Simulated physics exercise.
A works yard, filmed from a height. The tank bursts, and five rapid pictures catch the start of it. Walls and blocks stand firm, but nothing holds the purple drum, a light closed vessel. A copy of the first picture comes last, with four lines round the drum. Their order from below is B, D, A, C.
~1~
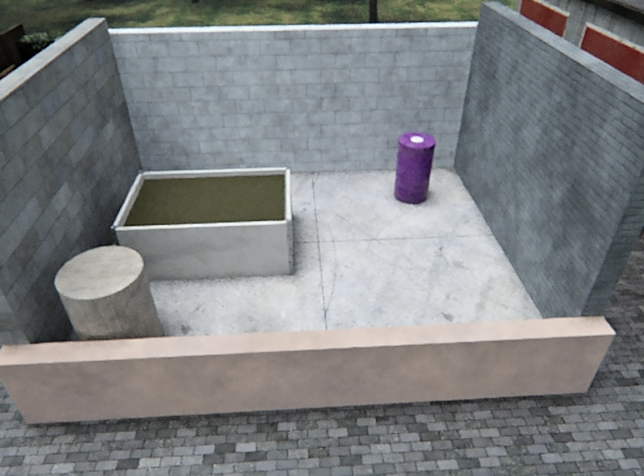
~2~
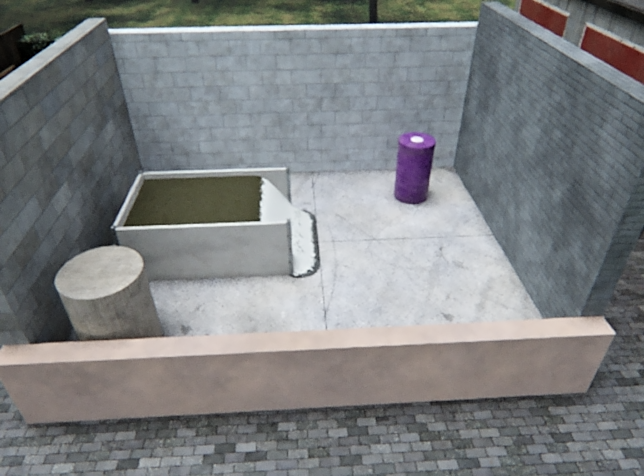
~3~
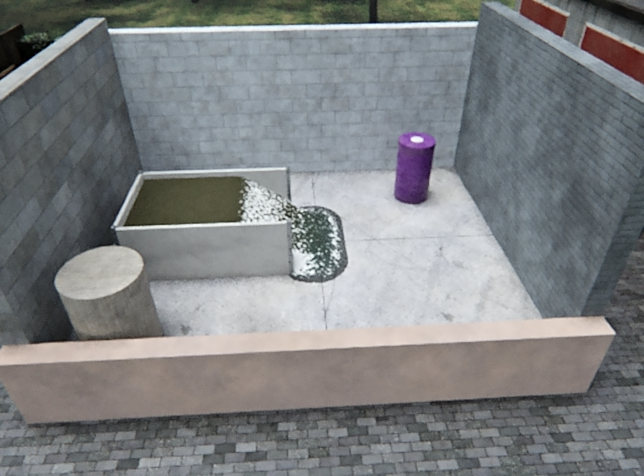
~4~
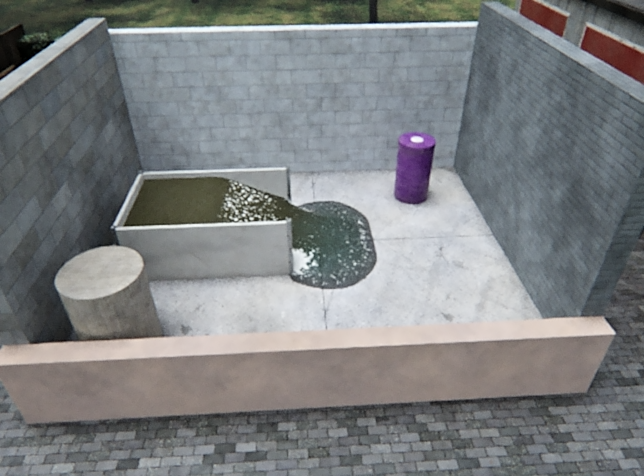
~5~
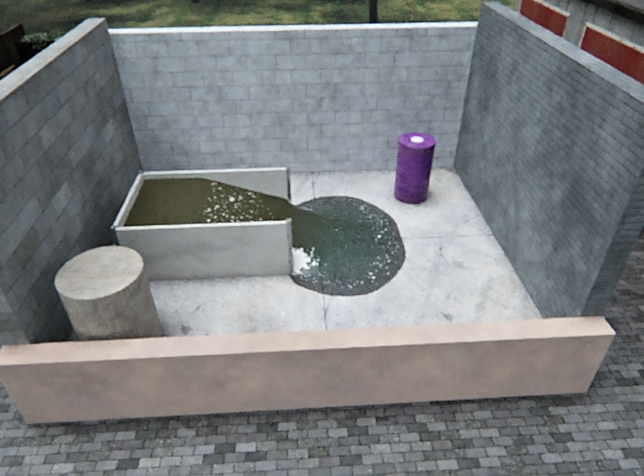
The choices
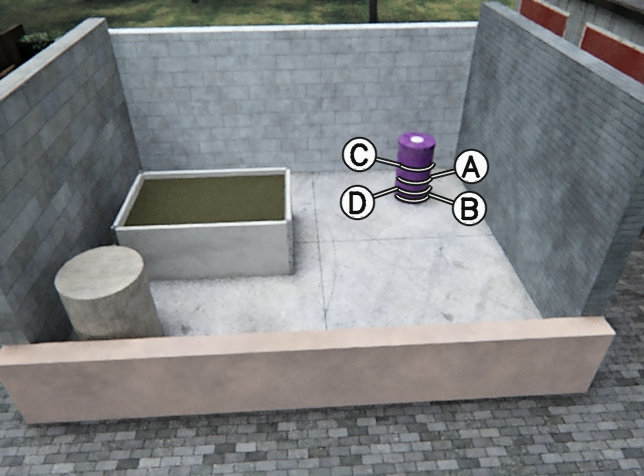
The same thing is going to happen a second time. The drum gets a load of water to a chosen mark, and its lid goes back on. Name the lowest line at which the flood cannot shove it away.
That is level A.
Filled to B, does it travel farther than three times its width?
Yes.
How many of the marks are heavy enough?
Two of the four.
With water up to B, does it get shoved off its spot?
Yes.
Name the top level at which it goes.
That is level D.
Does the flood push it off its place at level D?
Yes, it does.
On the marked copy, A at (417, 183); B at (415, 201); C at (419, 170); D at (416, 193); from the bottom up B, D, A, C.
Choosing A, it does not move.
Choosing B, it is pushed about 5 times its own width away.
Choosing C, it does not move.
Choosing D, it is pushed about its own width away.
